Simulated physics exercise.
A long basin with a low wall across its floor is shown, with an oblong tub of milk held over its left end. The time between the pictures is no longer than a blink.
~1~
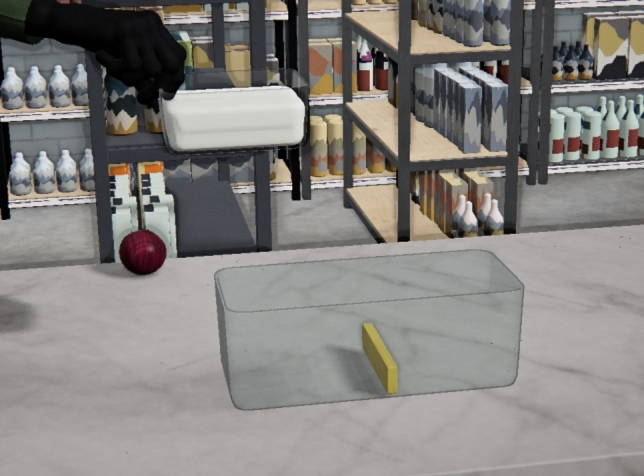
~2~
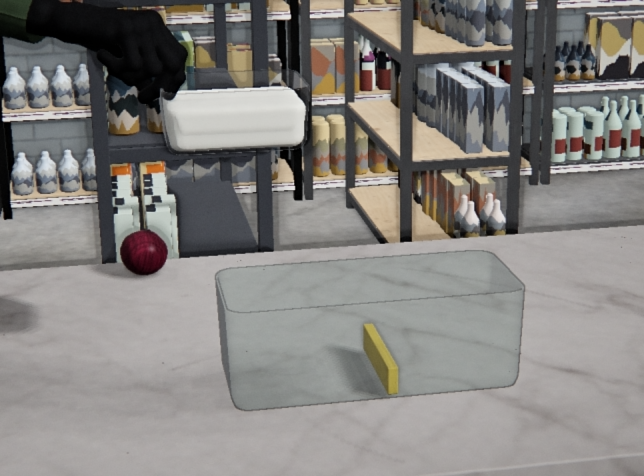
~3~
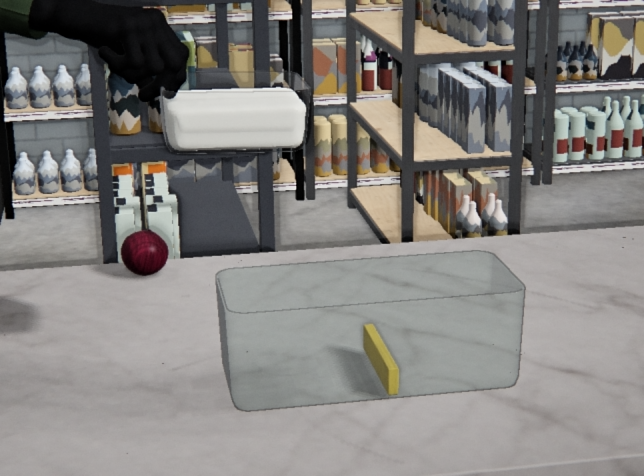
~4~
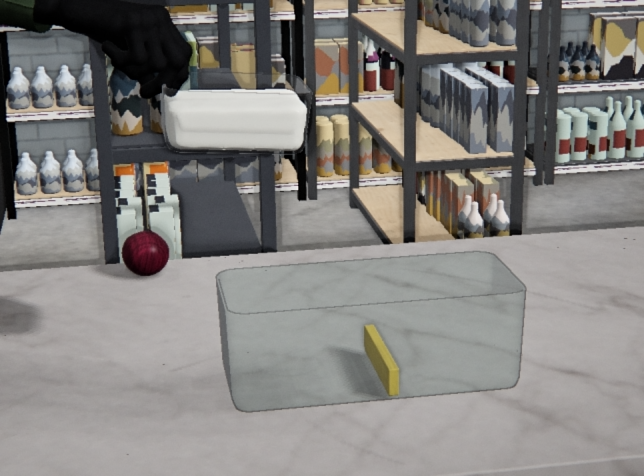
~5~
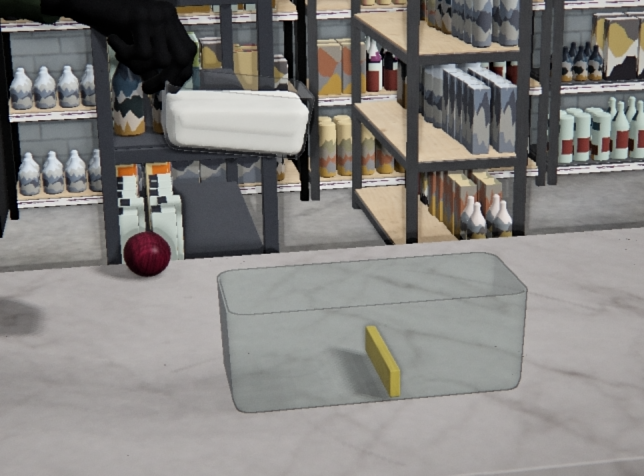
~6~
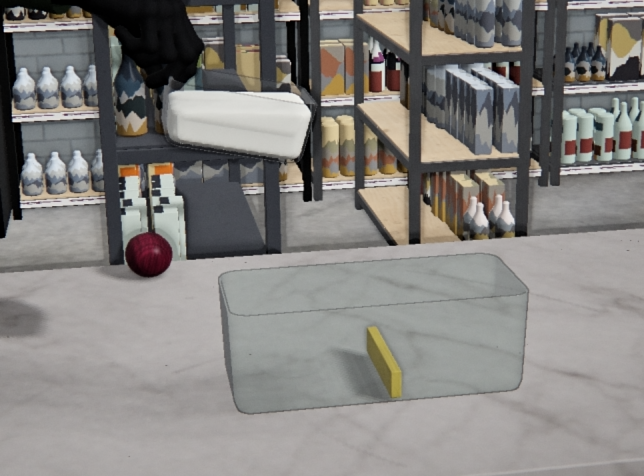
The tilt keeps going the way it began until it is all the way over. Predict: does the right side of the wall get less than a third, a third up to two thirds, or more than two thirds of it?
It gets a third up to two thirds.
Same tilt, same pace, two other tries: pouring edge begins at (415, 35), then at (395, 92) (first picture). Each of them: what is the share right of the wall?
Close to 60 in a hundred, and close to 80 in a hundred.
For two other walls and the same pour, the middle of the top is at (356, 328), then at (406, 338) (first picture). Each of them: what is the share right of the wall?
Roughly 65 per cent first and roughly 5 per cent second.
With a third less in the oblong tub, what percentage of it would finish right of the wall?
Near 15 %.
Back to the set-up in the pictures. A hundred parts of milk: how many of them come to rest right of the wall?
Close to 45 in a hundred.
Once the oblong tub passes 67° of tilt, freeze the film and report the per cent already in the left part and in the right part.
Left side 5 in a hundred, right side 0 in a hundred.
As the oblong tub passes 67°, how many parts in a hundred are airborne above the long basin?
Share: Approx. 50 %.
A moment on, the oblong tub is tipped part way and 44 per cent is still to pour, 7 is left of the wall and 0 right of it.
Next, the oblong tub is tipped on its side and 10 per cent is still to pour, 31 is left of the wall and 44 right of it.
Then the oblong tub is tipped on its side and 2 per cent is still to pour, 46 is left of the wall and 43 right of it.
Later the oblong tub is tipped on its side and 0 per cent is still to pour, 49 is left of the wall and 44 right of it.
In the end 49 per cent lies left of the wall, 44 right of it and 6 outside.
